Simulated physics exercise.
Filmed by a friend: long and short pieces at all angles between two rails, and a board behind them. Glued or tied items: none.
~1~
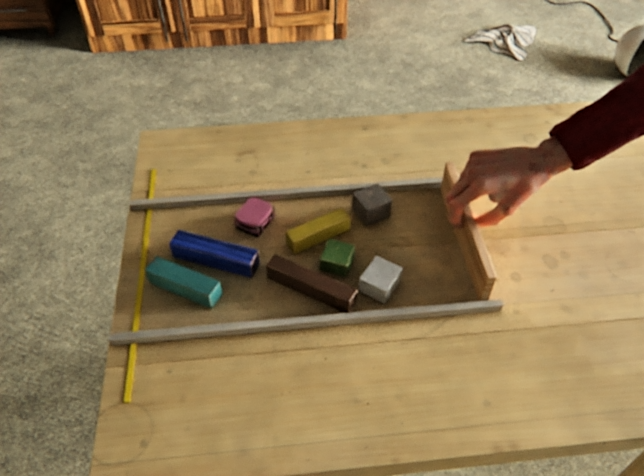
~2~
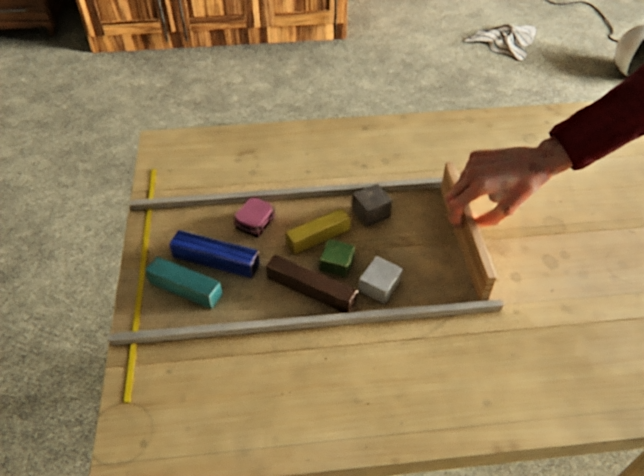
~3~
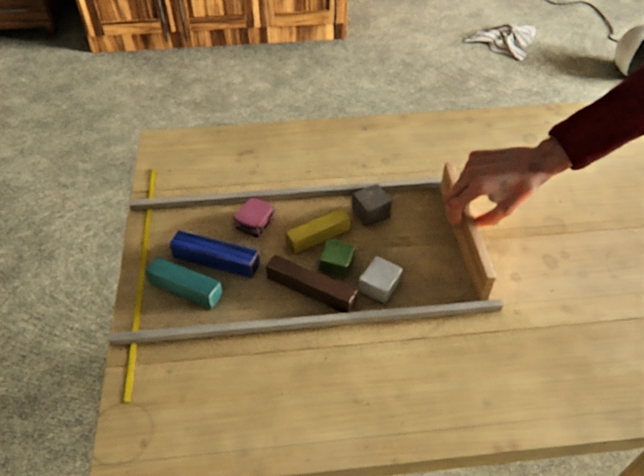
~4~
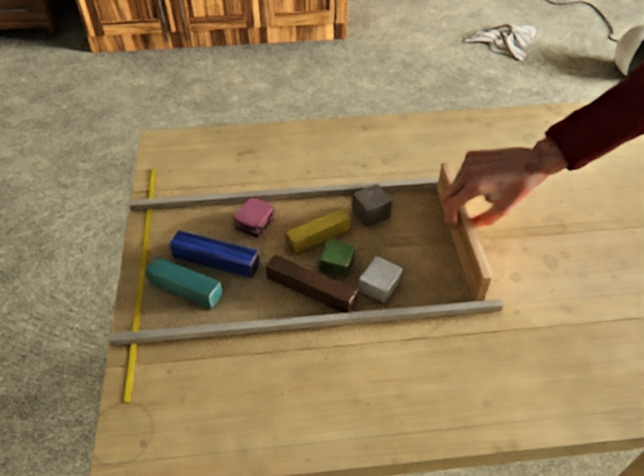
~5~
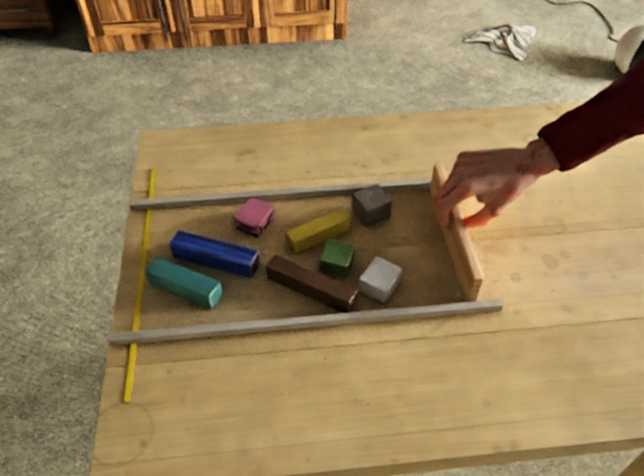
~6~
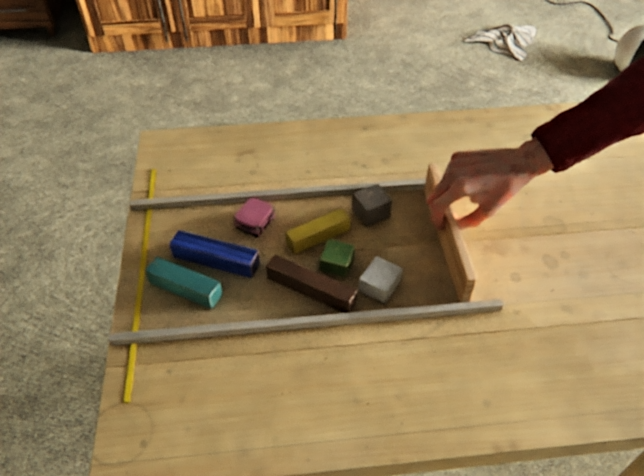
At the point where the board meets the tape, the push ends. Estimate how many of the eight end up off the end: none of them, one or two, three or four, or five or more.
The count that comes down will most likely be five and up.
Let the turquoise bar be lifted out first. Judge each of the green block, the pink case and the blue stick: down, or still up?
Well, the green block is left in place, the pink case topples off and the blue stick topples off.
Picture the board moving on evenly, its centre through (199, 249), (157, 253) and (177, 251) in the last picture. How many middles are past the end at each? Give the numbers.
1; 4; 2.
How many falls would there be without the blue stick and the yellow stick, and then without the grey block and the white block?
First 3, second 4.
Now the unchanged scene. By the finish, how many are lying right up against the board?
3 of them.
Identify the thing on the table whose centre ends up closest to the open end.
The white block is it.
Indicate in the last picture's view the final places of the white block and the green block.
Final positions - white block around (114, 290), green block around (126, 261).
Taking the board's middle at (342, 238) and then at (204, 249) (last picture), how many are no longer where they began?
Respectively 6 and 8.
A little later, none off yet; turquoise bar at rest near (184, 282); blue stick shifted a little near (191, 248); pink case at rest near (255, 217).
When it is over, the number that fall off is five or more; down, yellow stick, brown bar, pink case, blue stick and turquoise bar.
